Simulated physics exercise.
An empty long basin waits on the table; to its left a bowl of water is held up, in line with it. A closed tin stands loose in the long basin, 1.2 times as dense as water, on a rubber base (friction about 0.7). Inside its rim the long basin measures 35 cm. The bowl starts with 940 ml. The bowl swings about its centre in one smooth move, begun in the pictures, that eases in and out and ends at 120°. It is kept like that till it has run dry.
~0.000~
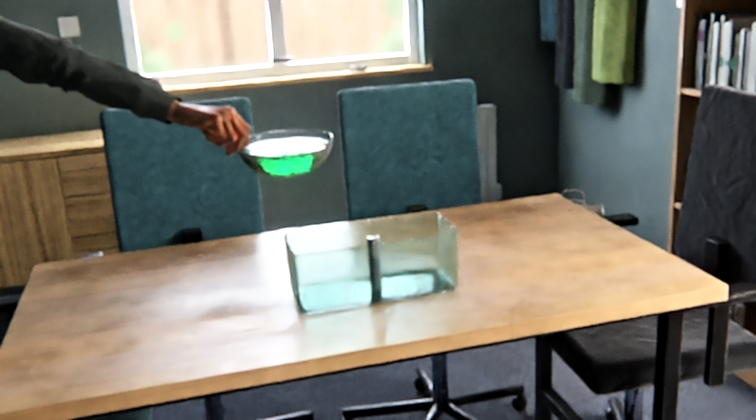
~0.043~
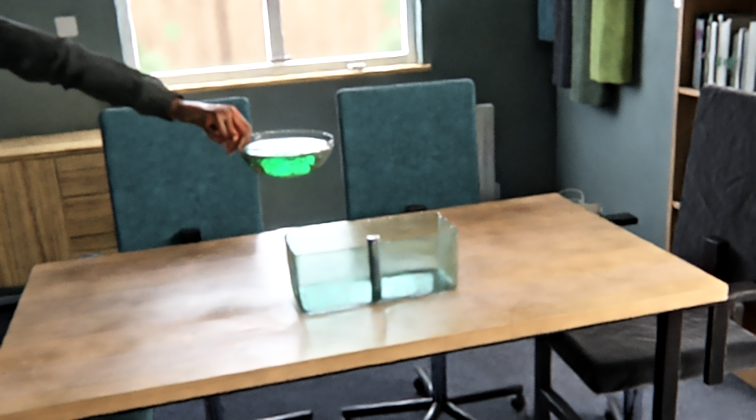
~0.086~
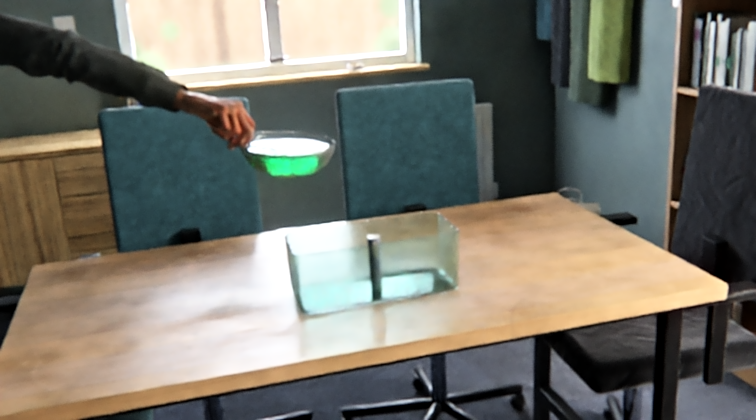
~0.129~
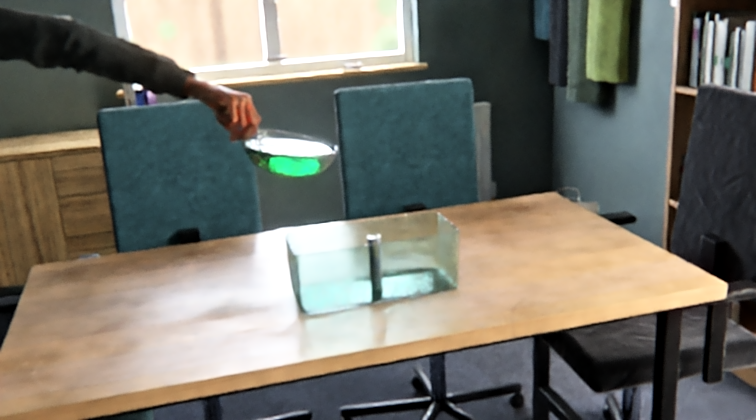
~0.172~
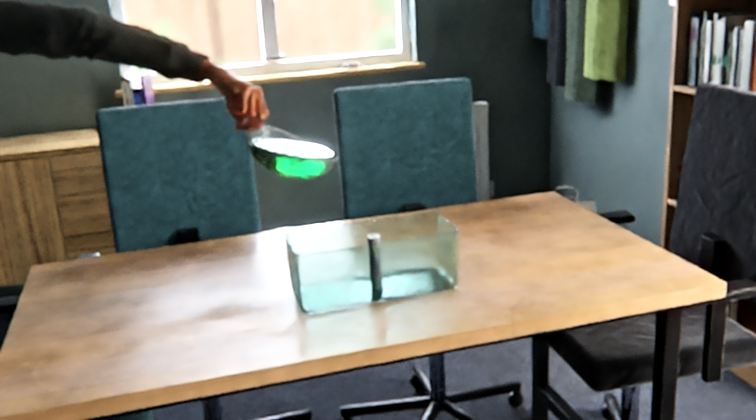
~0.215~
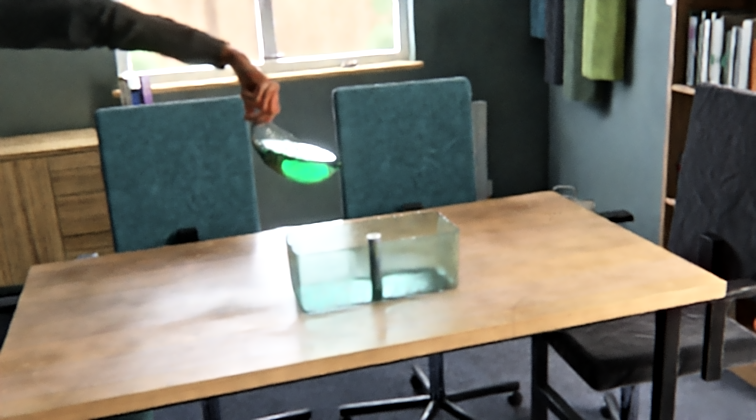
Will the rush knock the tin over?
It goes over.
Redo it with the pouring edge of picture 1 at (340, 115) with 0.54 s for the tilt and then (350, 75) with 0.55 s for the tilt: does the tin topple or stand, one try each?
First it goes over; then it falls.
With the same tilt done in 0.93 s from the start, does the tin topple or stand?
Then it keeps standing.
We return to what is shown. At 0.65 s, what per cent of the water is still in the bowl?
About 0 per cent.
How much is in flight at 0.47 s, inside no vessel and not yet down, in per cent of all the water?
Some 30 per cent.
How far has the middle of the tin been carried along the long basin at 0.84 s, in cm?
About 5 cm.
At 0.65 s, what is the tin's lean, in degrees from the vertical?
Near 5° from upright.
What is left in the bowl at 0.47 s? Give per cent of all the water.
Near 0 in a hundred.
After 0.47 s the tilt is 113° and 0 per cent is still to pour; the tin stands where it began.
After 0.65 s the tilt is 120° and 0 per cent is still to pour; the tin stands 5 cm from where it began.
After 0.84 s the tilt is 120° and 0 per cent is still to pour; the tin leans 7°.
After 1.05 s the tilt is 120° and 0 per cent is still to pour; the tin leans 27°.
In the end the tin lies on its side.
